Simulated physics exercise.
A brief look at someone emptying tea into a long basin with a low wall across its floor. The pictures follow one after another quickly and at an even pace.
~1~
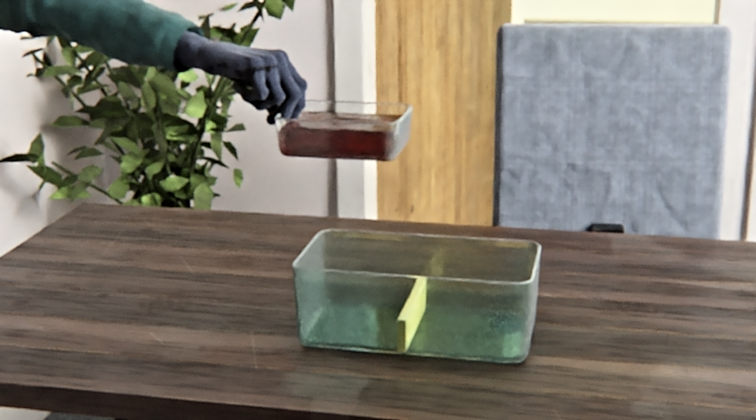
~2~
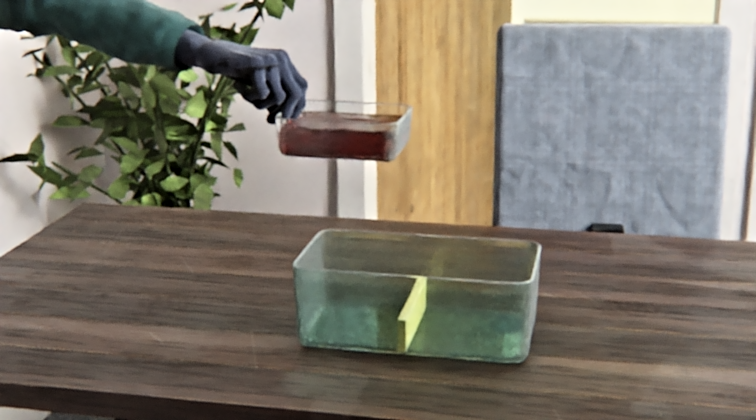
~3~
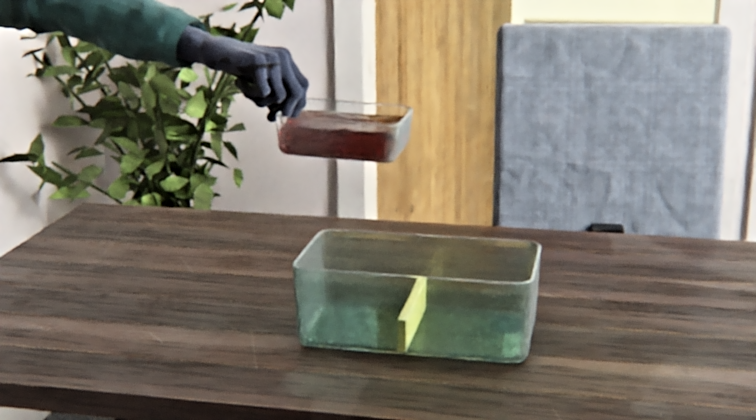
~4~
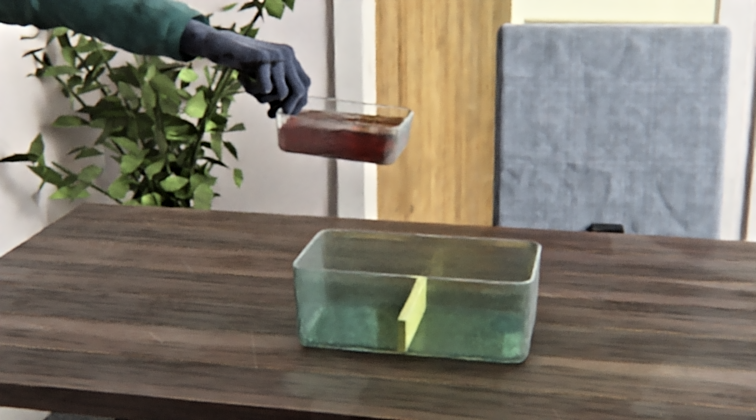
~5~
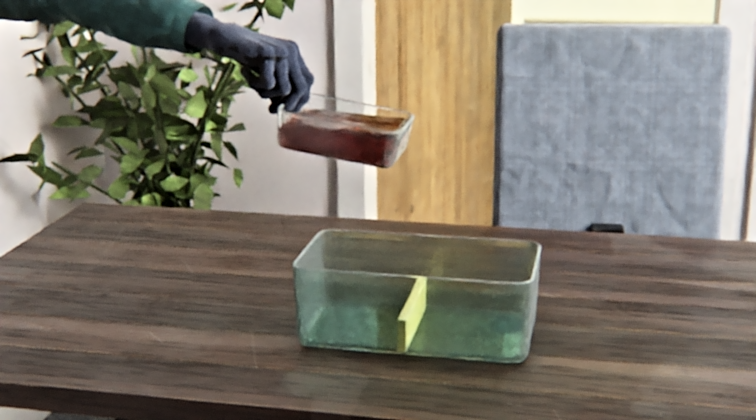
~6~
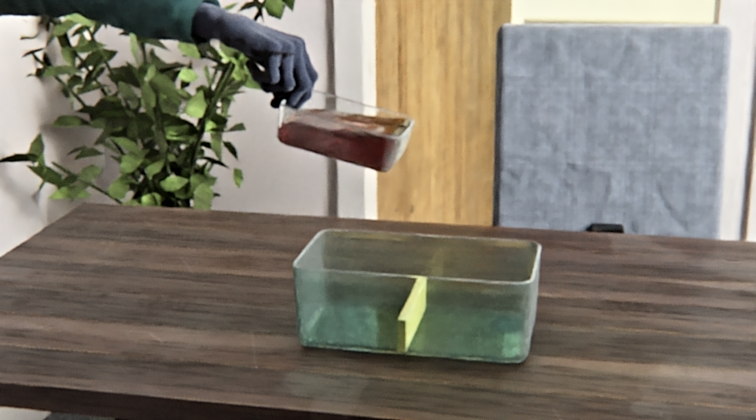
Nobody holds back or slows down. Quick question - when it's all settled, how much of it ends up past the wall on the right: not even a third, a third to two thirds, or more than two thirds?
I'd say more than two thirds.
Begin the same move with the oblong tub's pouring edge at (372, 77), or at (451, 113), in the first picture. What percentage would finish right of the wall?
Result, first then second: About 65 % and about 85 %.
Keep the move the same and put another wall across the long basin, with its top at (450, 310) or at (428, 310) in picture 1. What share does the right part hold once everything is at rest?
First try close to 55 percent, second try close to 70 percent.
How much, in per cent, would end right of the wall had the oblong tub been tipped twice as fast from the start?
It comes to about 80 per cent.
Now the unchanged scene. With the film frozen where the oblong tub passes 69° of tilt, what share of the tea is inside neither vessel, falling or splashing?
Estimated at 40 per cent or so.
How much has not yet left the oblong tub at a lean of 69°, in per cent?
It still holds around 20 per cent there.
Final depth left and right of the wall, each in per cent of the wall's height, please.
Roughly 10 left of the wall, roughly 40 right of it.
A moment on, the oblong tub is tipped part way and 18 per cent is still to pour, 0 is left of the wall and 39 right of it.
Next, the oblong tub is tipped right over and 2 per cent is still to pour, 14 is left of the wall and 77 right of it.
Then the oblong tub is tipped right over and 0 per cent is still to pour, 19 is left of the wall and 77 right of it.
Later the oblong tub is tipped right over and 0 per cent is still to pour, 19 is left of the wall and 77 right of it.
In the end 19 per cent lies left of the wall, 77 right of it and 4 outside.
